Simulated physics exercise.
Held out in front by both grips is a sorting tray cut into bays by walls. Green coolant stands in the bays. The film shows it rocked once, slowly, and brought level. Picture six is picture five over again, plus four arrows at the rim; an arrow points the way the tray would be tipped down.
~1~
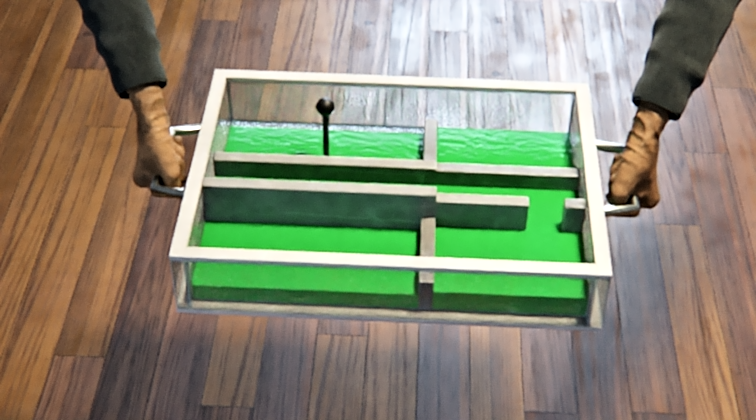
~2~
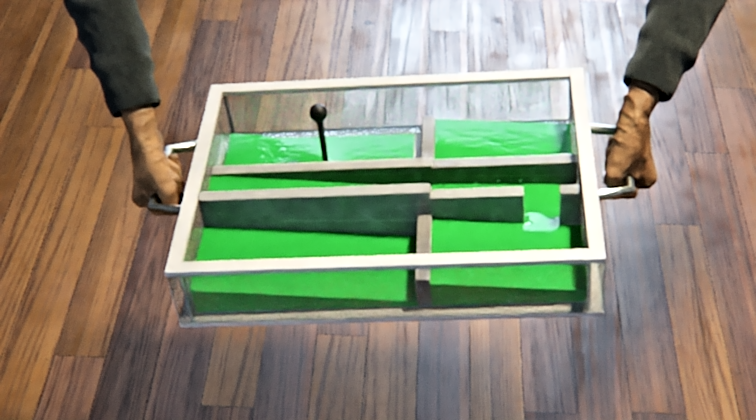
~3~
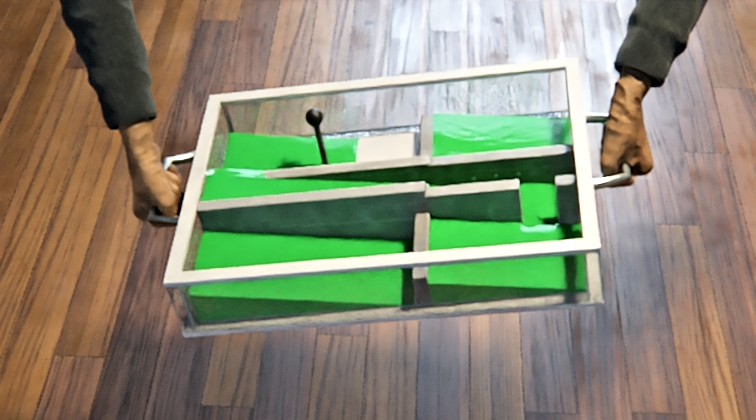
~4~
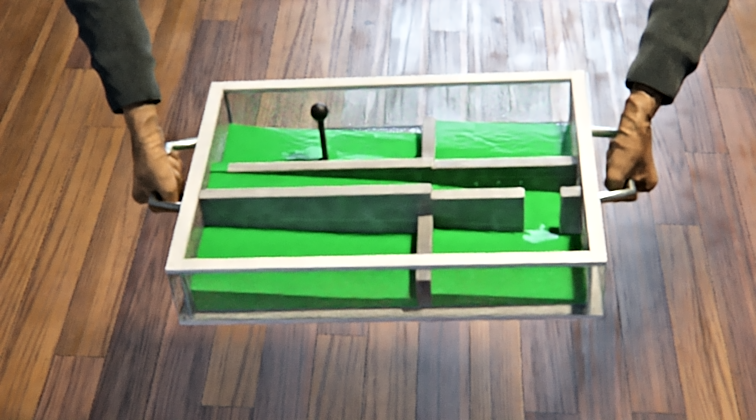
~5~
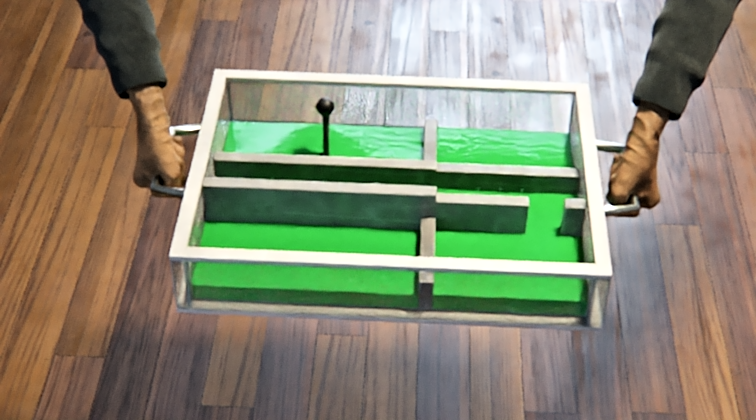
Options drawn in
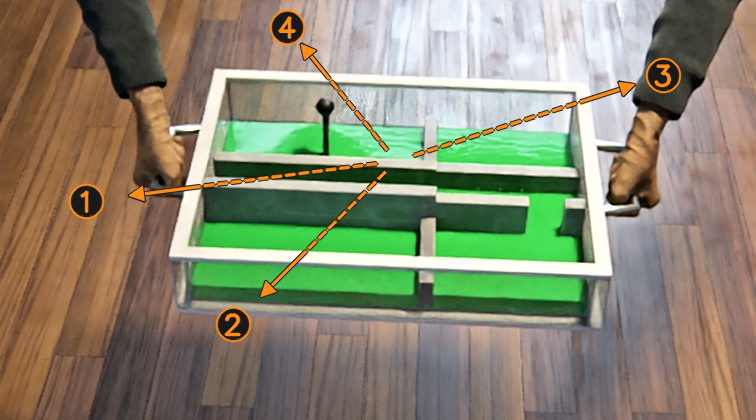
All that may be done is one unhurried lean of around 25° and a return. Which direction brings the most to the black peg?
4 beats the others.
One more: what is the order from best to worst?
Best to worst: 4, 1, 2, 3.
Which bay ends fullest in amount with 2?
The front left bay.
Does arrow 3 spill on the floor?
Yes.
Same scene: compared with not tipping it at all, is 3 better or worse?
Worse.
In orange, 1 ends at (134, 195); 2 ends at (264, 292); 3 ends at (629, 86); 4 ends at (304, 48).
With 1, about 26 % of the liquid ends in the peg's bay; about 13 % goes over the rim.
With 2, about 17 % of the liquid ends in the peg's bay; about 2 % goes over the rim.
With 3, about 11 % of the liquid ends in the peg's bay; about 40 % goes over the rim.
With 4, about 39 % of the liquid ends in the peg's bay; about 12 % goes over the rim.
